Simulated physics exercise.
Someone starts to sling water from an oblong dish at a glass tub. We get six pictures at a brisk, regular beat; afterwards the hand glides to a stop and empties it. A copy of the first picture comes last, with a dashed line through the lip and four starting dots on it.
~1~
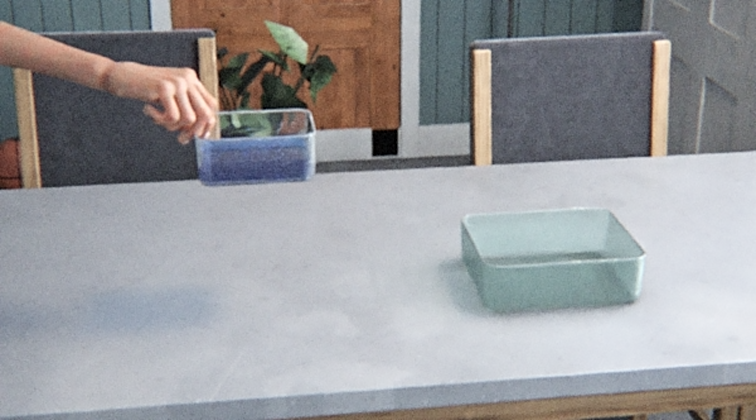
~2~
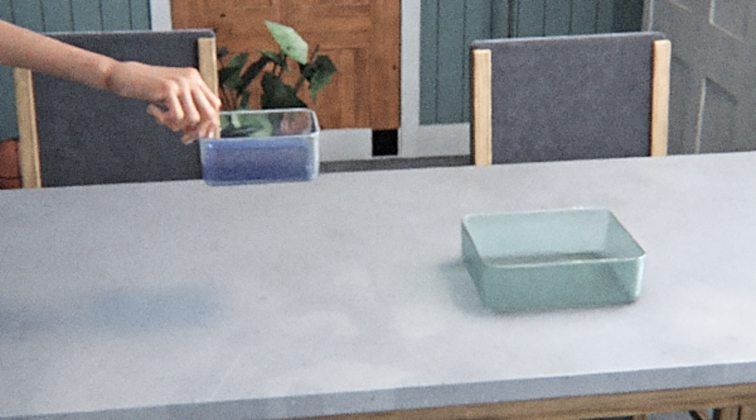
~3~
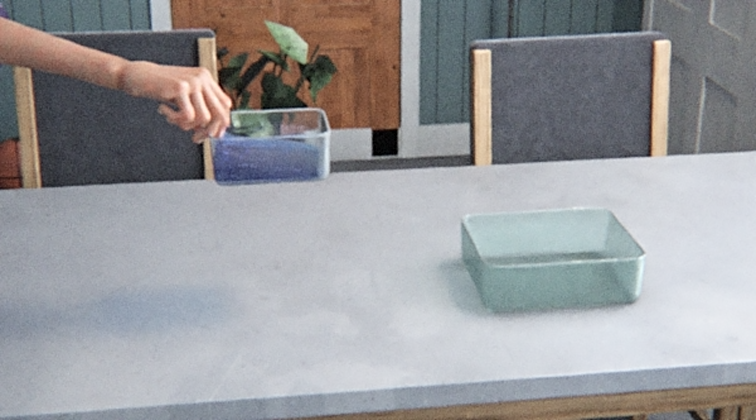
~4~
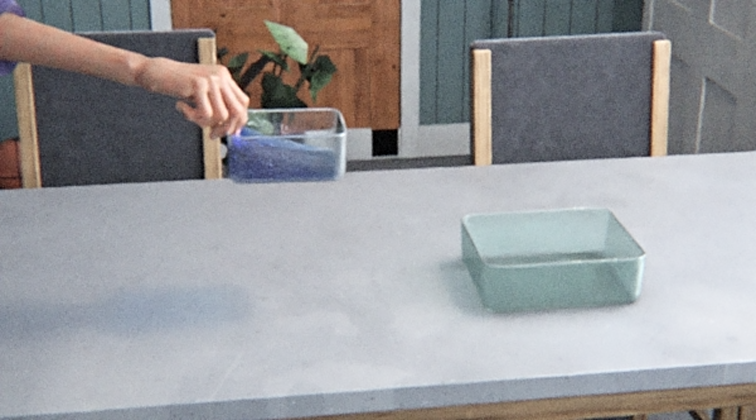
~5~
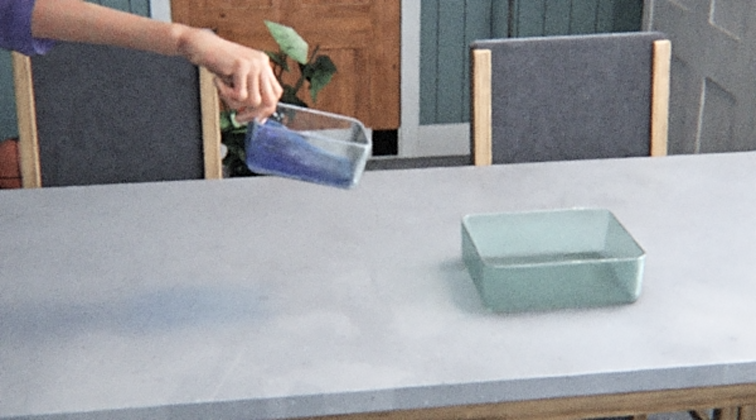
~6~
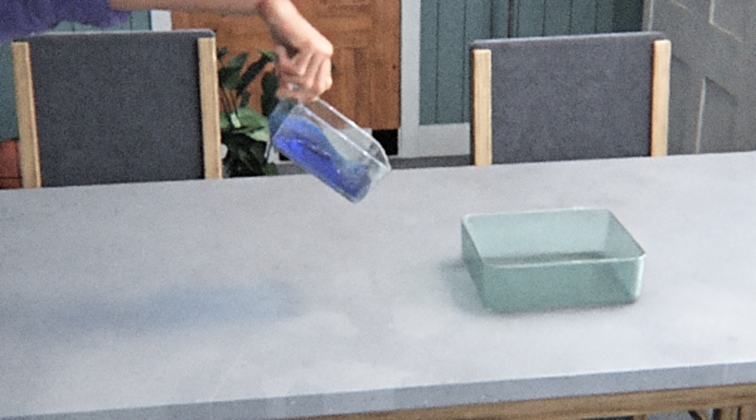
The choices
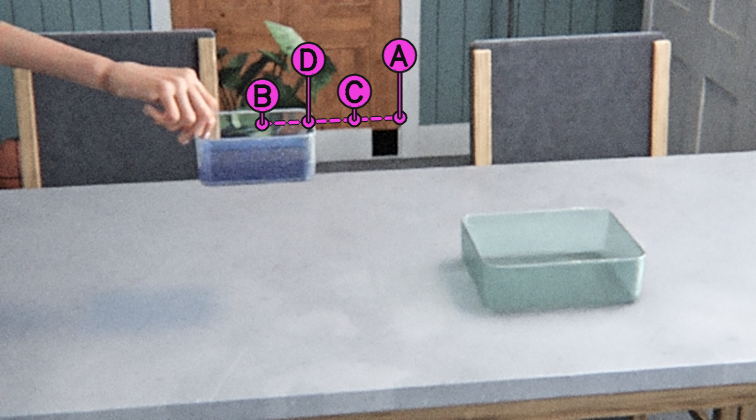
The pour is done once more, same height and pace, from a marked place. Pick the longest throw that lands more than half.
Take C.
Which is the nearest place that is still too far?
Here it is place D.
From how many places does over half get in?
Two.
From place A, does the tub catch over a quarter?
Yes, clearly.
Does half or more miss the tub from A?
No.
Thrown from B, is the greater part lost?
Yes.
On the marked copy, A at (399, 117); B at (262, 123); C at (354, 119); D at (308, 121).
With A, about 77 % lands in the tub, 2 % falls short and 22 % goes beside or beyond.
With B, about 0 % lands in the tub, 98 % falls short.
With C, about 74 % lands in the tub, 16 % falls short and 10 % goes beside or beyond.
With D, about 28 % lands in the tub, 65 % falls short and 7 % goes beside or beyond.
